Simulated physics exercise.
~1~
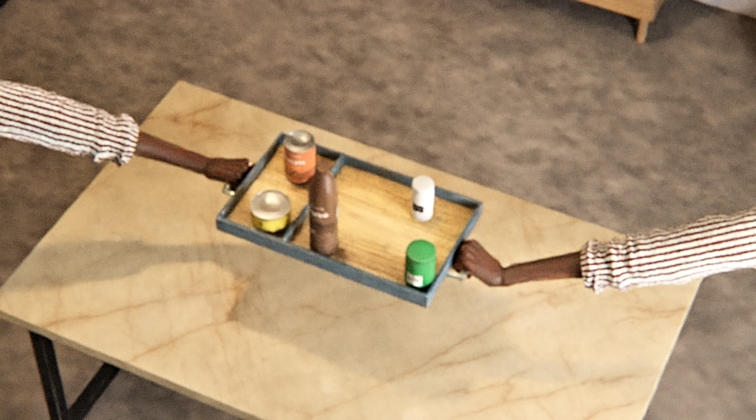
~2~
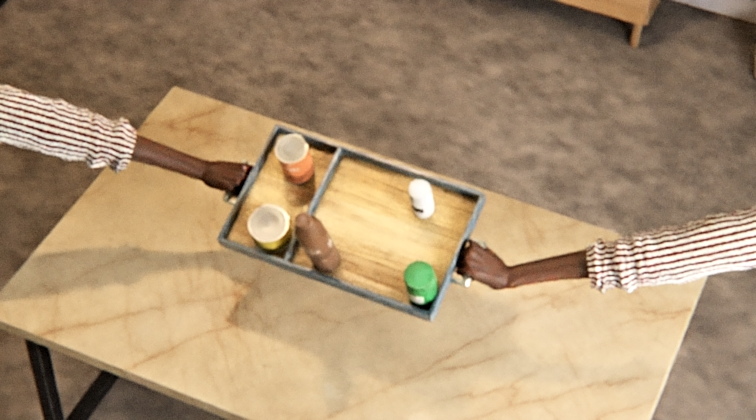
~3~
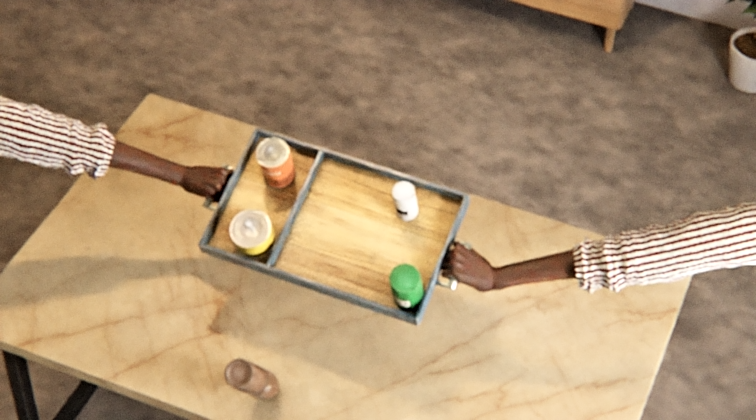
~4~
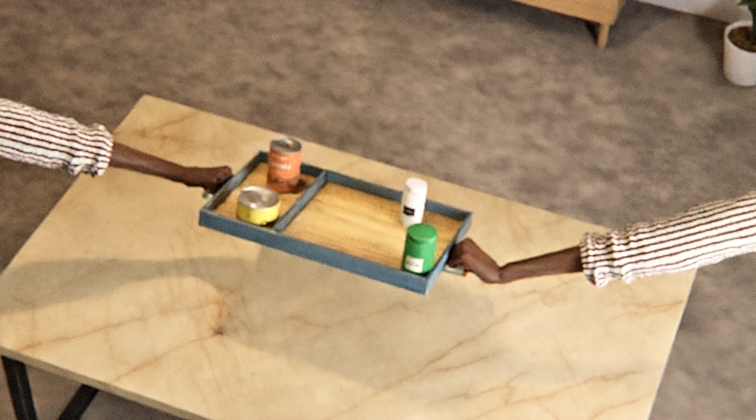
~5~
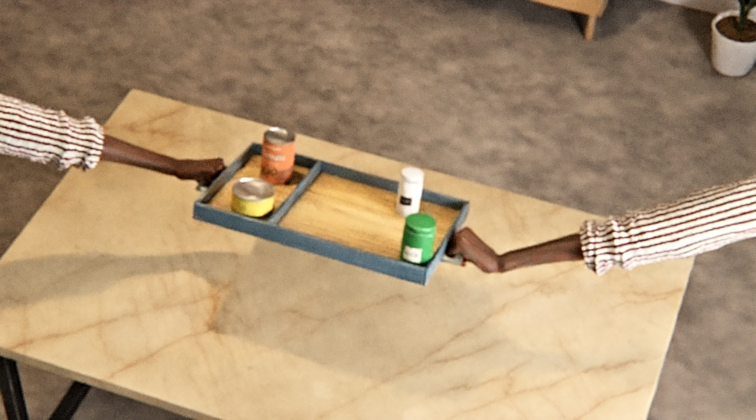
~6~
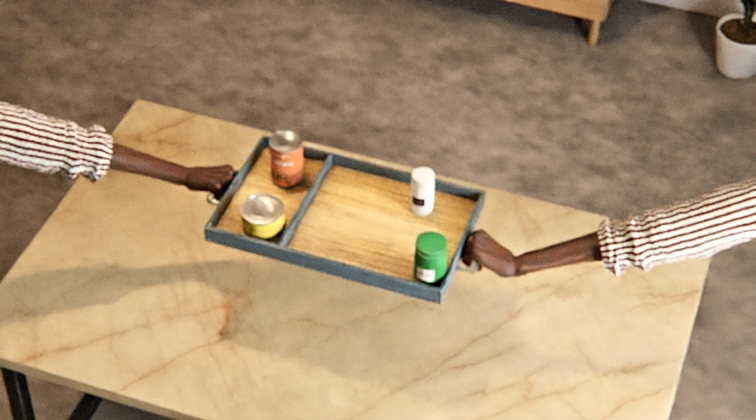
Brown bottle toppling off a tray tilted by two hands above a marble-topped table, while two cans and two small containers stay aboard.
